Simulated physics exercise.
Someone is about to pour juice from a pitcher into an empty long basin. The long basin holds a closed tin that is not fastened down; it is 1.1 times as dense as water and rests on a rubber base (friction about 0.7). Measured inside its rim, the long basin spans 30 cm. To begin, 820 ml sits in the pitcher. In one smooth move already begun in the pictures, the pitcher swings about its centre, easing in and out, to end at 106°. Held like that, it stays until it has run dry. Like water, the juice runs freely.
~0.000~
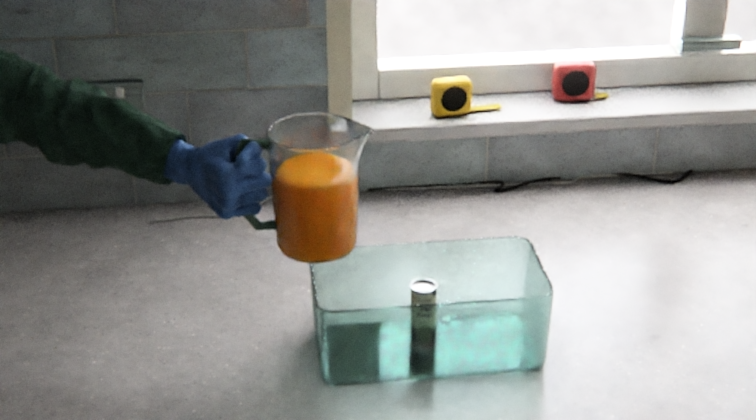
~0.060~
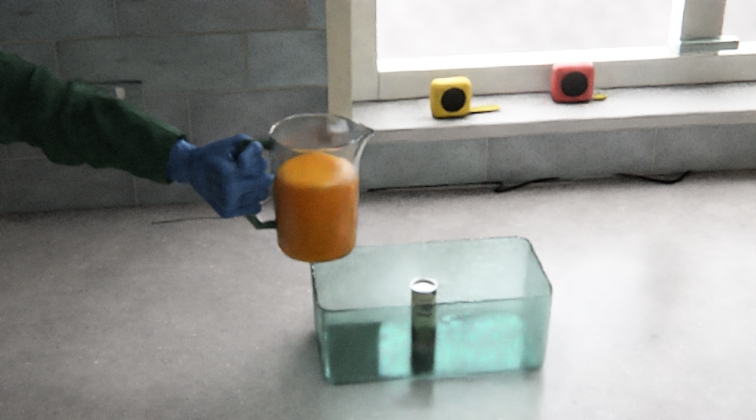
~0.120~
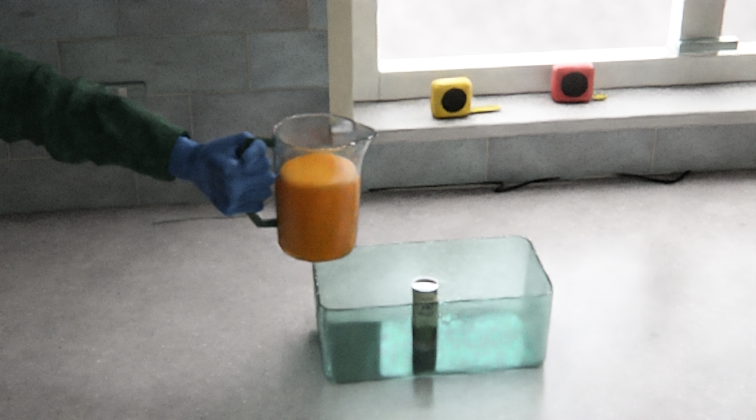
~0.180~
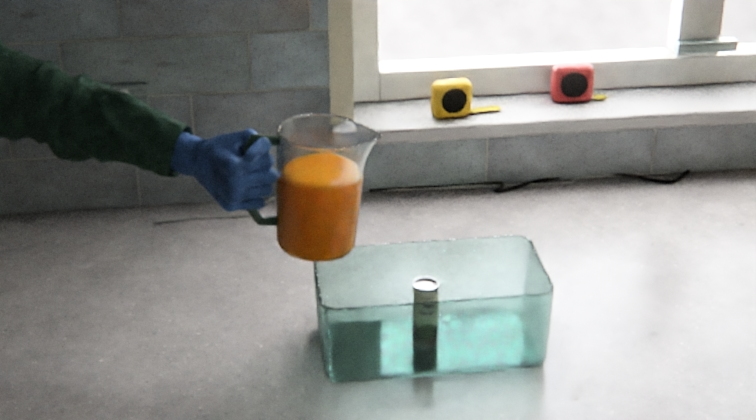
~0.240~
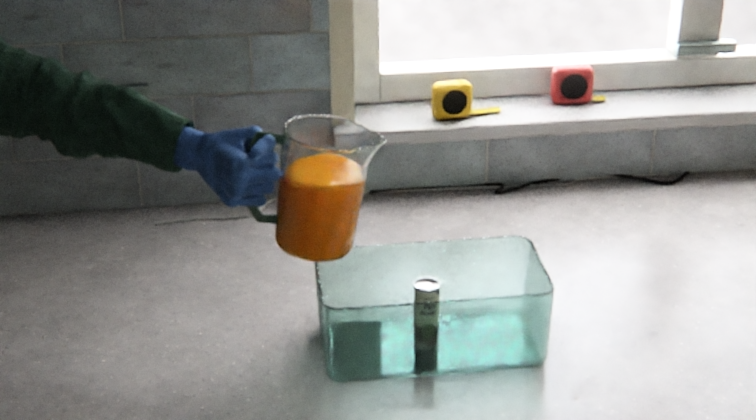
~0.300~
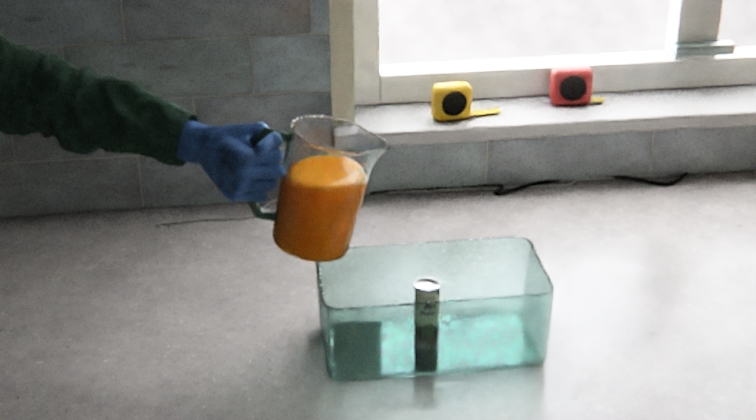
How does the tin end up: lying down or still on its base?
It capsizes.
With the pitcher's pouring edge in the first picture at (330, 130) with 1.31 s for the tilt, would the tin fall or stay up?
It does not tip.
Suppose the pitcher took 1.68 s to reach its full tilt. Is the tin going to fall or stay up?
Then the tin tumbles.
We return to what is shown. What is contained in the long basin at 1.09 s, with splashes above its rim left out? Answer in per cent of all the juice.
That comes to about 36 percent.
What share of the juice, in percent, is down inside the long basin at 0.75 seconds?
I reckon close to 0 percent of it.
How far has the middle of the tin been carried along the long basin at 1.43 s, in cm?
It has moved some 1 cm.
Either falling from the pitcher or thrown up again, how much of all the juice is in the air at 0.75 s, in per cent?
I'd put it at about 5 percent.
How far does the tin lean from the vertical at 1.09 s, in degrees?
I'd put it at close to 0 degrees off upright.
By 0.75 s the tilt is 65° and 95 per cent is still to pour; the tin stands where it began.
By 1.09 s the tilt is 98° and 45 per cent is still to pour; the tin stands where it began.
By 1.43 s the tilt is 106° and 4 per cent is still to pour; the tin leans 13°.
By 1.81 s the tilt is 106° and 0 per cent is still to pour; the tin lies on its side.
At rest the tin lies on its side.
